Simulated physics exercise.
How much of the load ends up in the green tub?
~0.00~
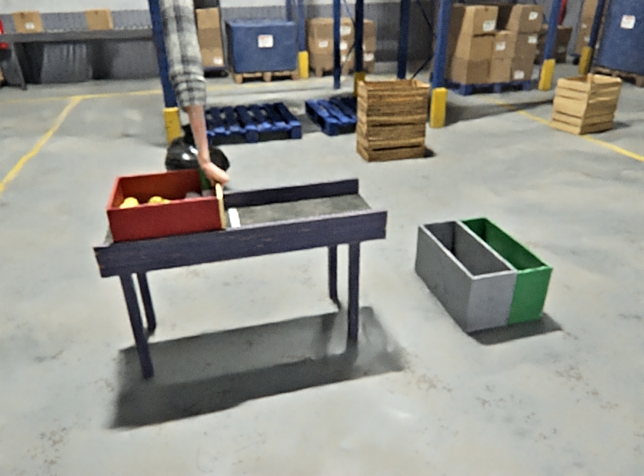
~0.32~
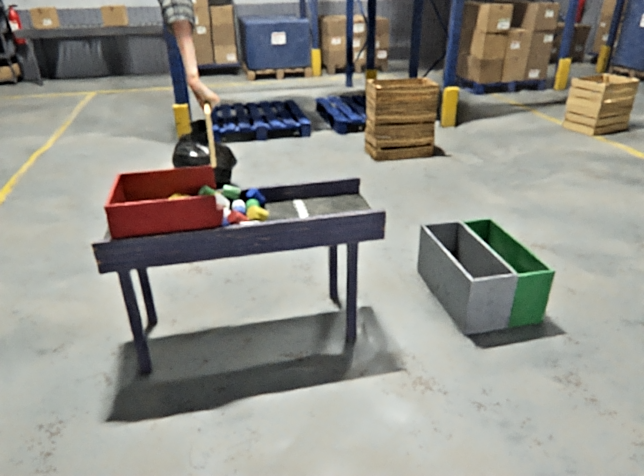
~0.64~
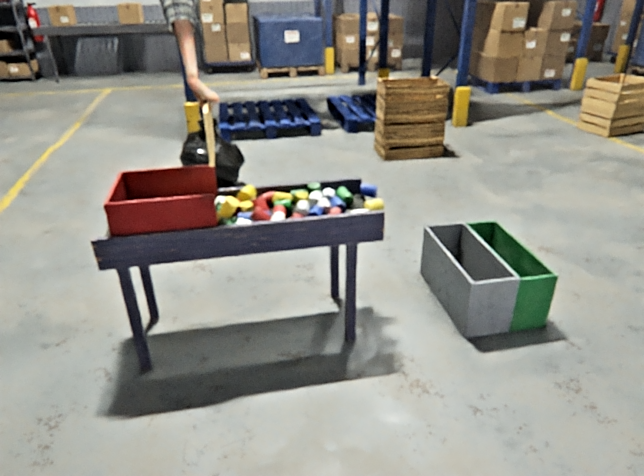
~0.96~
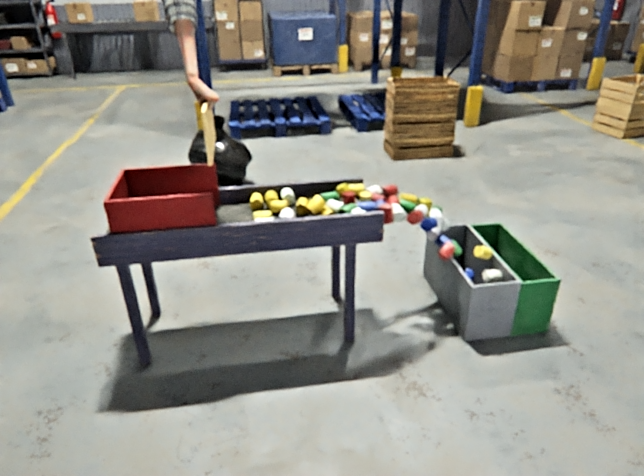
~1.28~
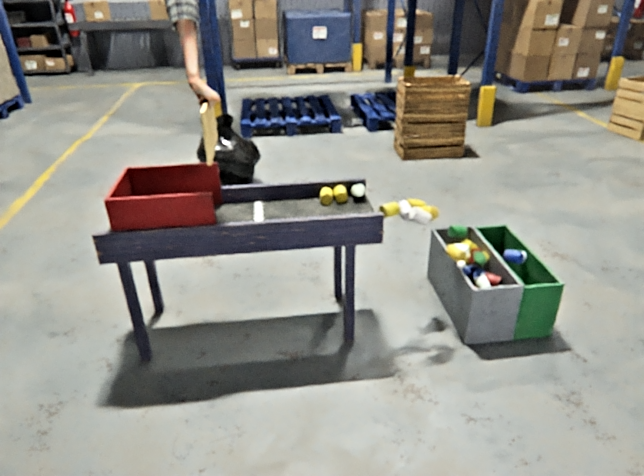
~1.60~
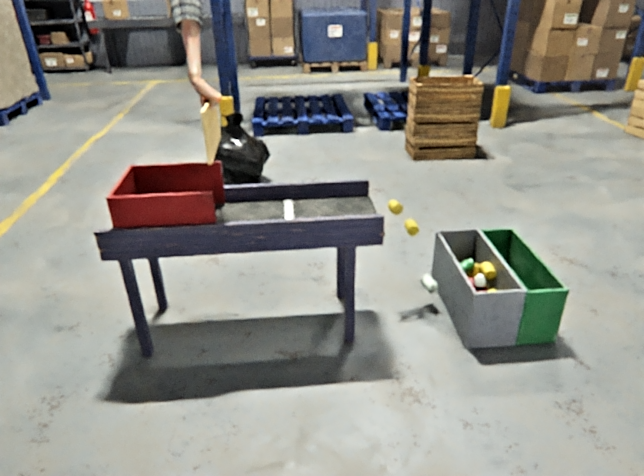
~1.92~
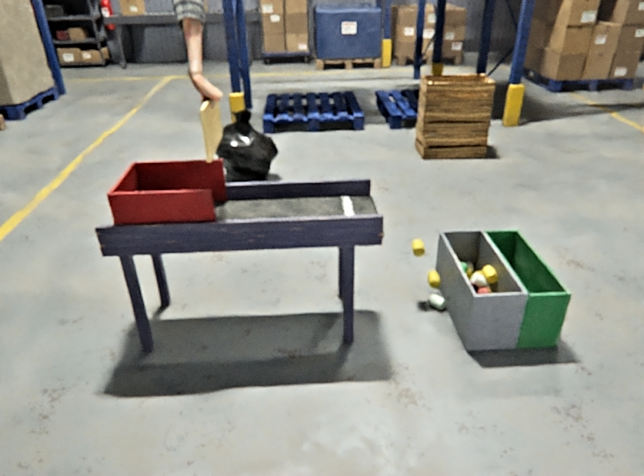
Only a small part of it, fewer than one in six of the jars. Most of them land in the grey box instead.
